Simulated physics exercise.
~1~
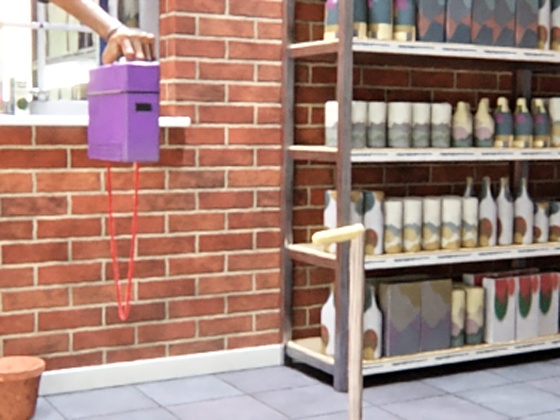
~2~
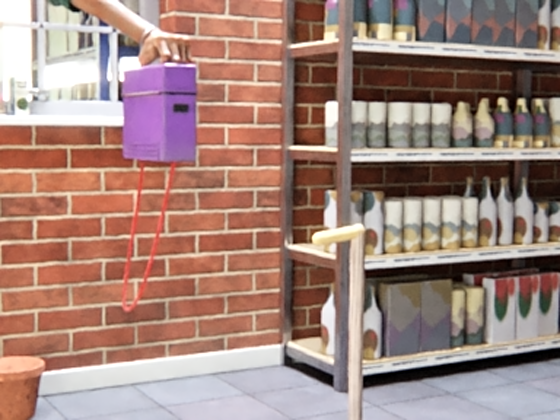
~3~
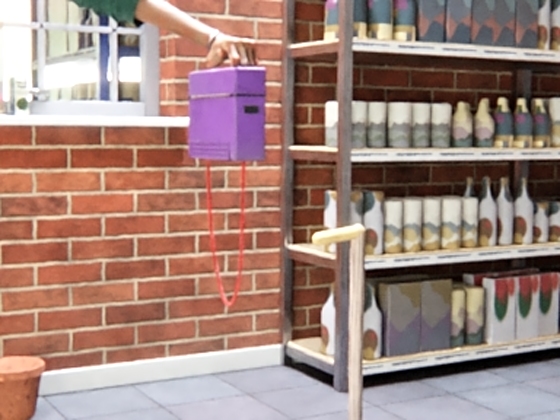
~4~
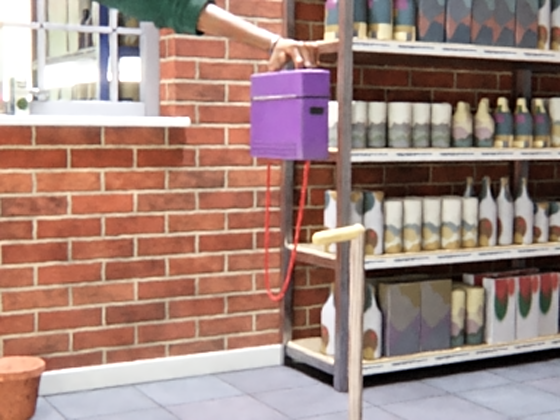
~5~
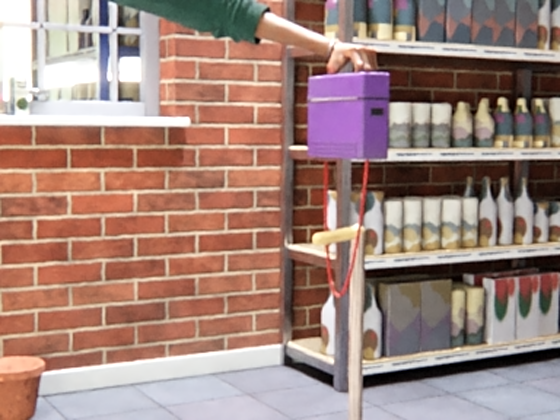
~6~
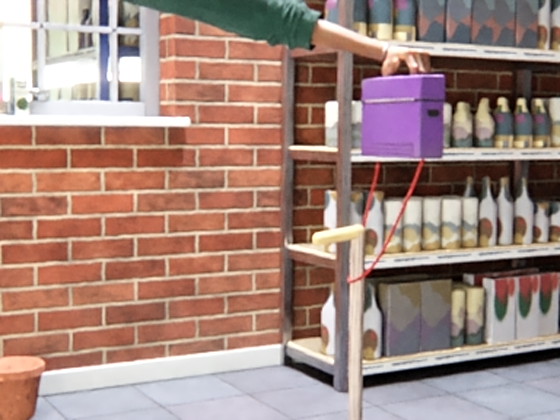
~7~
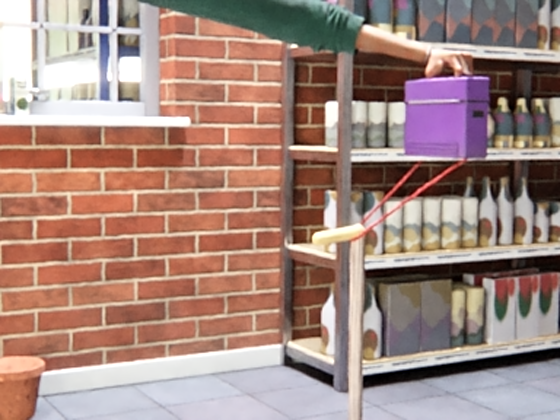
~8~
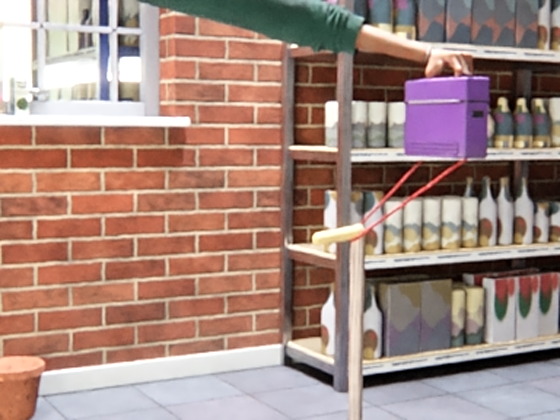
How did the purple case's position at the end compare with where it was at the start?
At the start the purple case was on the left, by the window and in front of the brick wall. By the end it was farther right, past the post and in front of the shelves.
